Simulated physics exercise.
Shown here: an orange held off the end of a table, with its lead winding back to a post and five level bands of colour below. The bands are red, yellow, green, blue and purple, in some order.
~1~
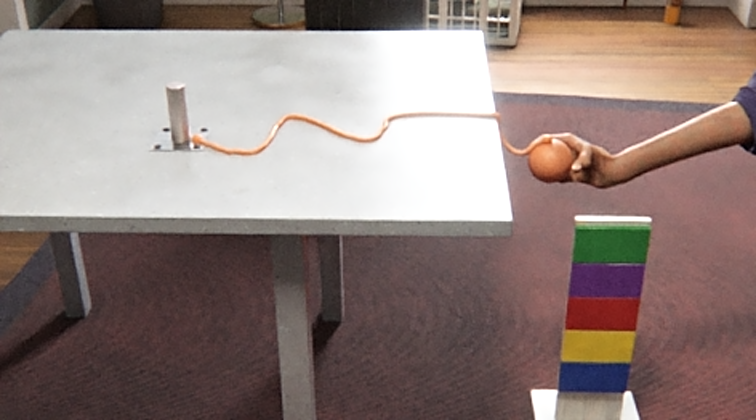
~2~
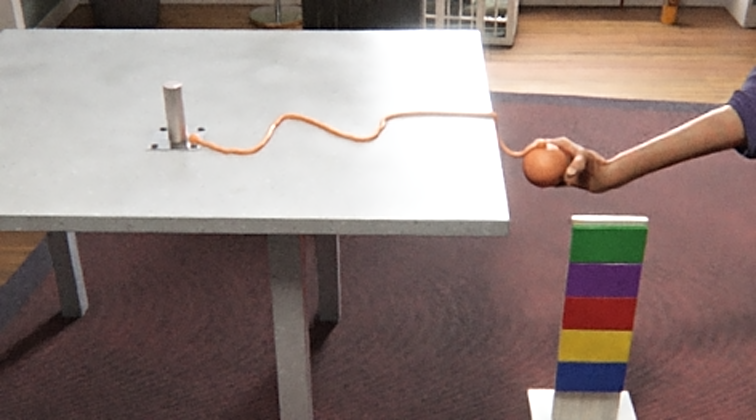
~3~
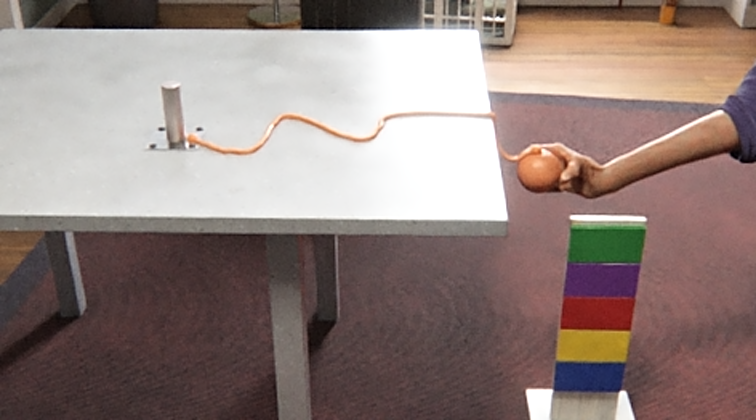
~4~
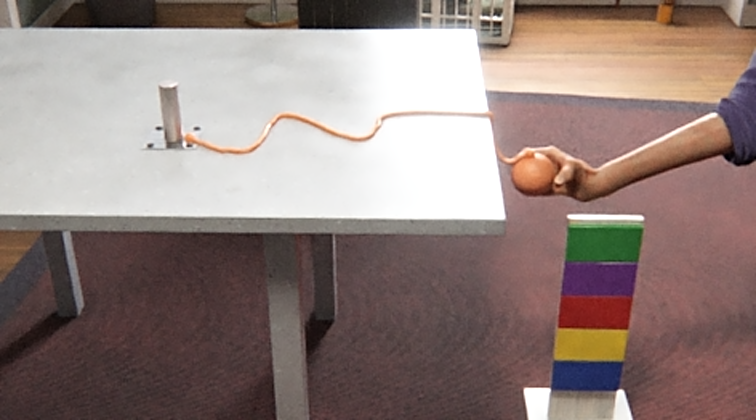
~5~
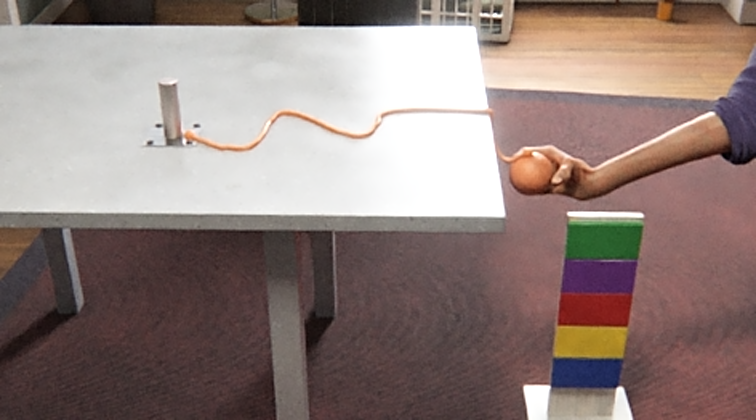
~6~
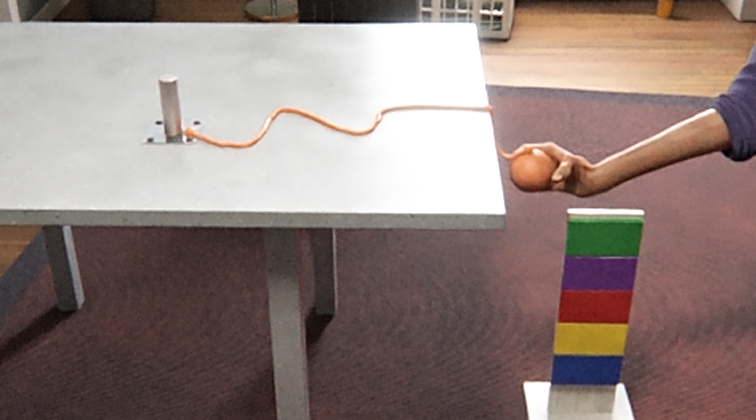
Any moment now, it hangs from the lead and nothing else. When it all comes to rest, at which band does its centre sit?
At red.
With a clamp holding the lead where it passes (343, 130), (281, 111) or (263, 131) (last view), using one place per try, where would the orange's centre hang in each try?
The places are (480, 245), (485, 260) and (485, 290).
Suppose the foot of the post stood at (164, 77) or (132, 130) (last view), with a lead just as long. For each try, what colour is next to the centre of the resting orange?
Answer, in order: Purple, purple.
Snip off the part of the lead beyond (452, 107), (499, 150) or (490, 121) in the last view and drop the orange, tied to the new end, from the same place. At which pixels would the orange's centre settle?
Roughly (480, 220), (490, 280), (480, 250).
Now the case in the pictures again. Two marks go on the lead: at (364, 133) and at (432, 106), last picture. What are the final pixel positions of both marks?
The first lands at (454, 117), while the second lands at (486, 181).
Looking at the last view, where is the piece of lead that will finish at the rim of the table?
Look close to (379, 119) - that's the one.
A little later, orange near (452, 298); level with red.
Next, orange near (497, 307); level with red.
When it is over, orange near (482, 311); level with red. Its middle rests at the red band.
